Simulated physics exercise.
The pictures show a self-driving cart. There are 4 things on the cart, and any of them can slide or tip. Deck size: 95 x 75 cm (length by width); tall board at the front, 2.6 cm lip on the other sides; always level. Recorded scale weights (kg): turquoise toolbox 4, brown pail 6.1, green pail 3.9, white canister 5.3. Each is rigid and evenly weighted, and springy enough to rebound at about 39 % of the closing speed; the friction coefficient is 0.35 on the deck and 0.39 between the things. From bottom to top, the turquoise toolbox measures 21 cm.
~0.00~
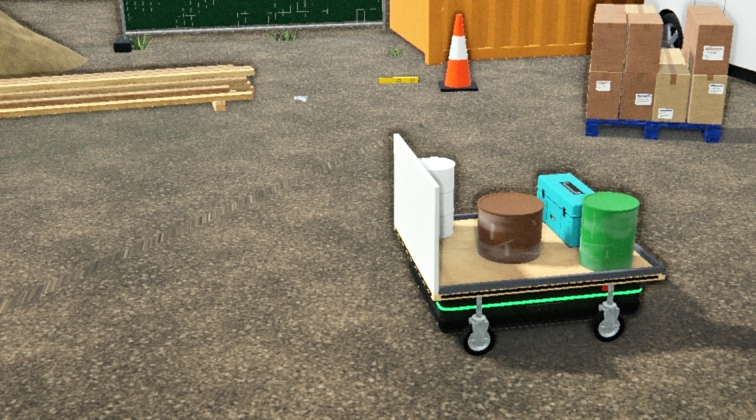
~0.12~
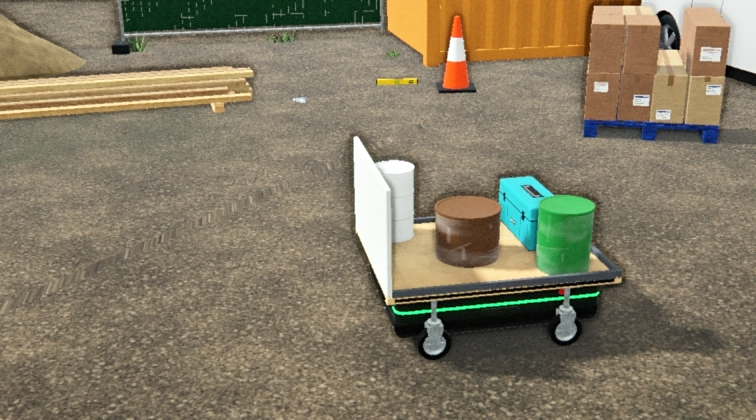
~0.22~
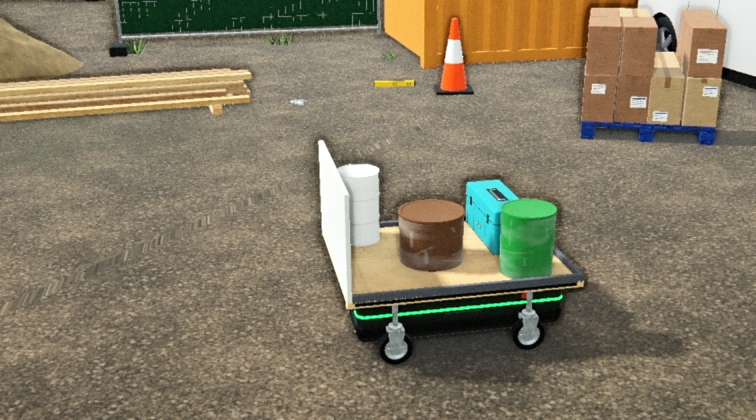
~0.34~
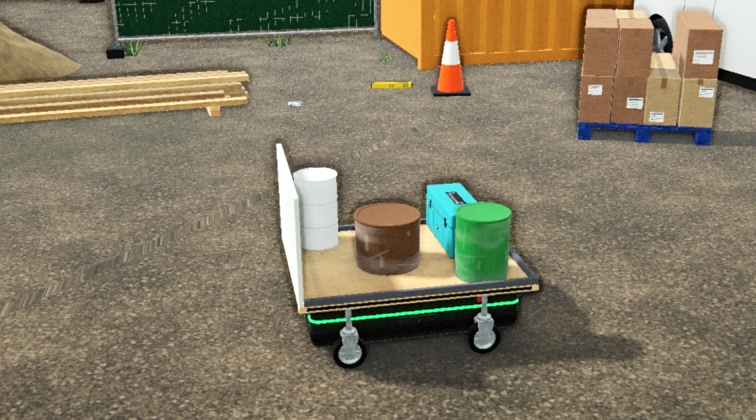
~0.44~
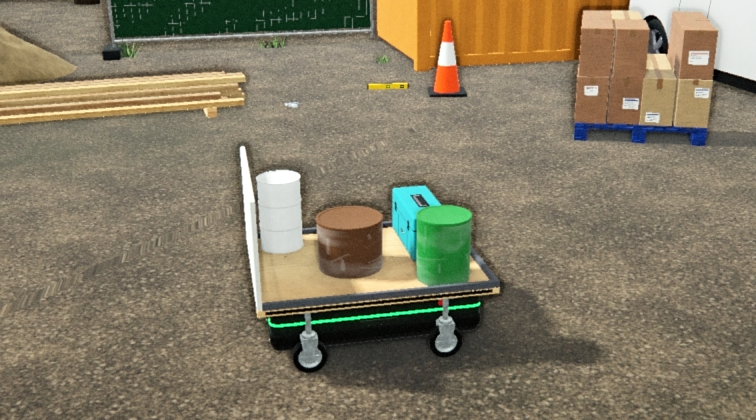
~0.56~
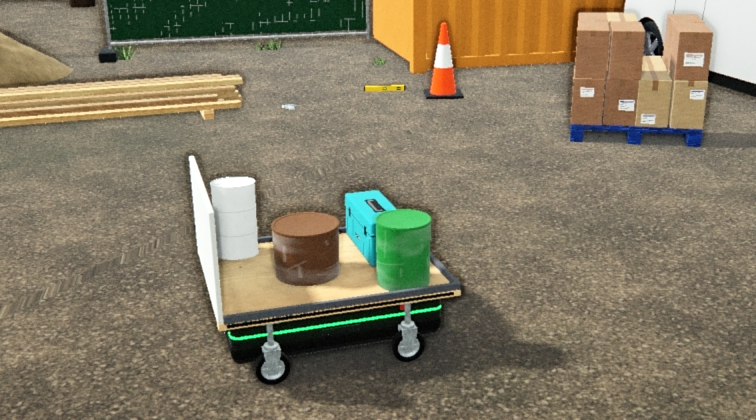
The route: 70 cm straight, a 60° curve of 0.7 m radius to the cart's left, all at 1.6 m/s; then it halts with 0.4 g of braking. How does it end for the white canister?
Goes down.
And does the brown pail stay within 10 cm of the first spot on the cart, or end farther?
In the end the brown pail has moved.
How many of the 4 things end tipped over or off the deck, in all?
That makes 1.
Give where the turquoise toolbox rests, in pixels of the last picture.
Near (151, 337).
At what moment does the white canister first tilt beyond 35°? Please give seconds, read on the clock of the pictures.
Answer: About 0.7 s.
Around 0.76 s, cart has run 122 cm, turned 30°; white canister at 44° to upright near (152, 243); brown pail shifted 11 cm.
Around 0.96 s, cart has run 154 cm, turned 55°; white canister now off the deck; brown pail shifted 23 cm.
Around 1.26 s, cart has run 195 cm, turned 60°; brown pail shifted 24 cm.
Finally (1.9 s), off the deck and tipped over, white canister; not toppled but over 10 cm from the start, brown pail; the other 2 still in place (within 10 cm).
